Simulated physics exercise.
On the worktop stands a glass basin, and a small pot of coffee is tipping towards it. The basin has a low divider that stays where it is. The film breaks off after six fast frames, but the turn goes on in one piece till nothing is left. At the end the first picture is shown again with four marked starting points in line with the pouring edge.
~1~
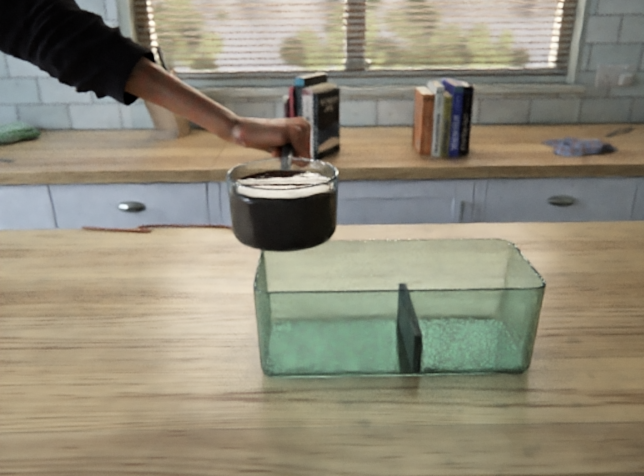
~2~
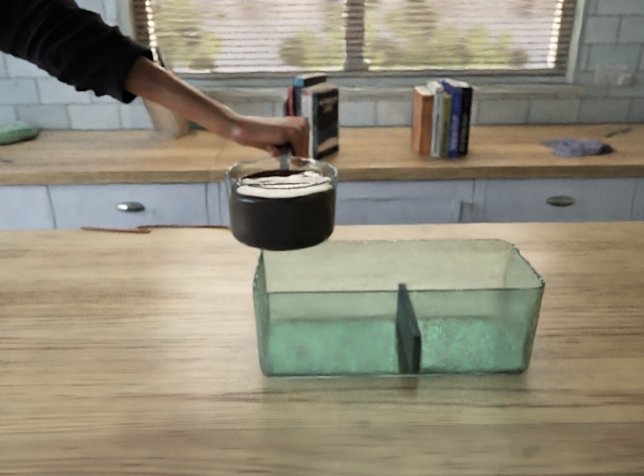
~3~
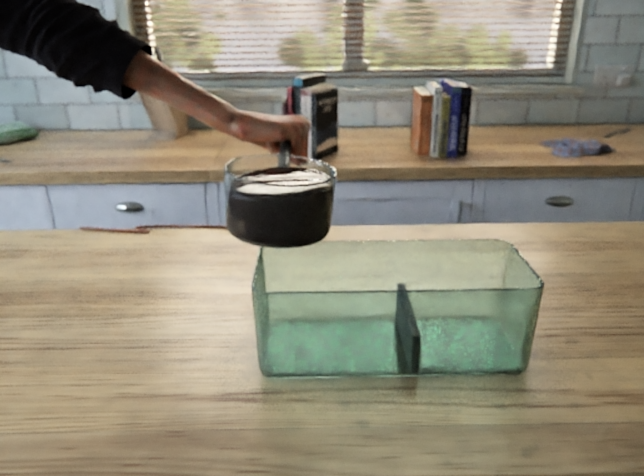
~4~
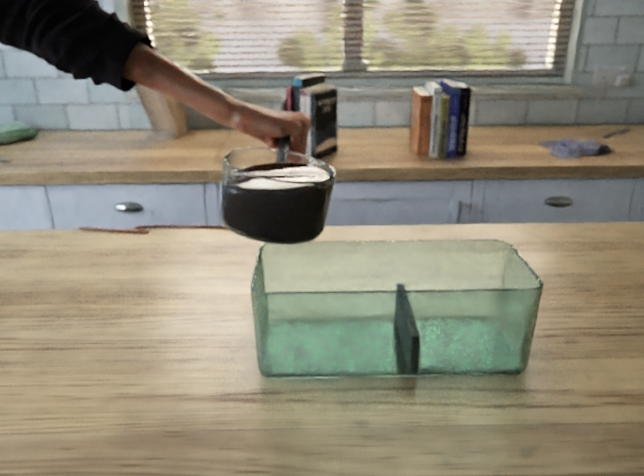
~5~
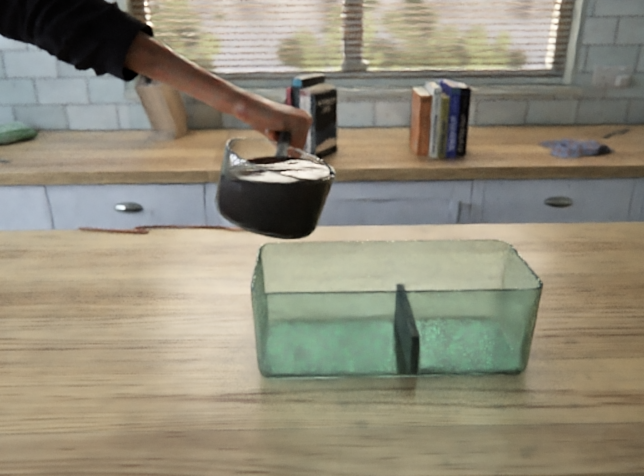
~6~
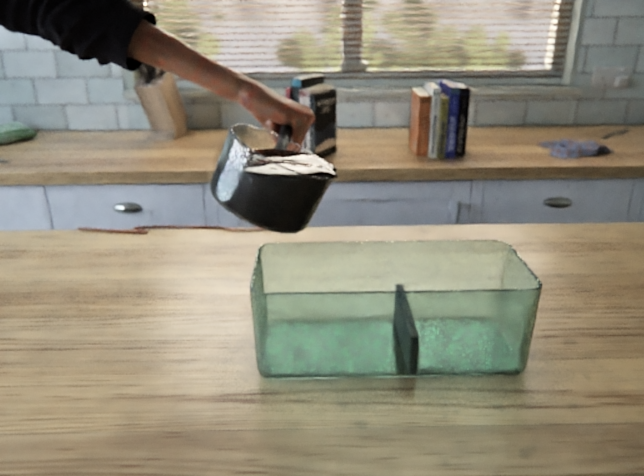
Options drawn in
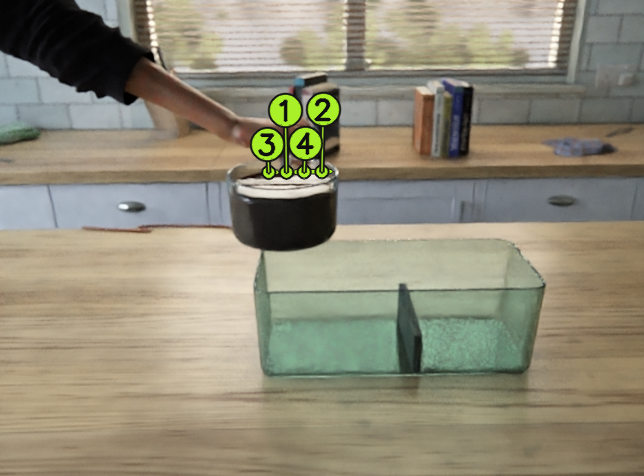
Small pot of dark coffee held by a hand above a divided green glass basin, staying upright, then gradually tilting right.
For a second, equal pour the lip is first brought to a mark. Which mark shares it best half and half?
Use dot 2.
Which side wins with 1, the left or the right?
The left side.
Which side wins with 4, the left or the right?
The left side.
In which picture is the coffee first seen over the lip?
In picture 6.
In lime, 1 at (286, 172); 2 at (321, 171); 3 at (268, 172); 4 at (304, 171).
If 1 is chosen, about 96 % ends left of the wall and 2 % right of it.
If 2 is chosen, about 53 % ends left of the wall and 46 % right of it.
If 3 is chosen, about 95 % ends left of the wall and 5 % right of it.
If 4 is chosen, about 87 % ends left of the wall and 12 % right of it.
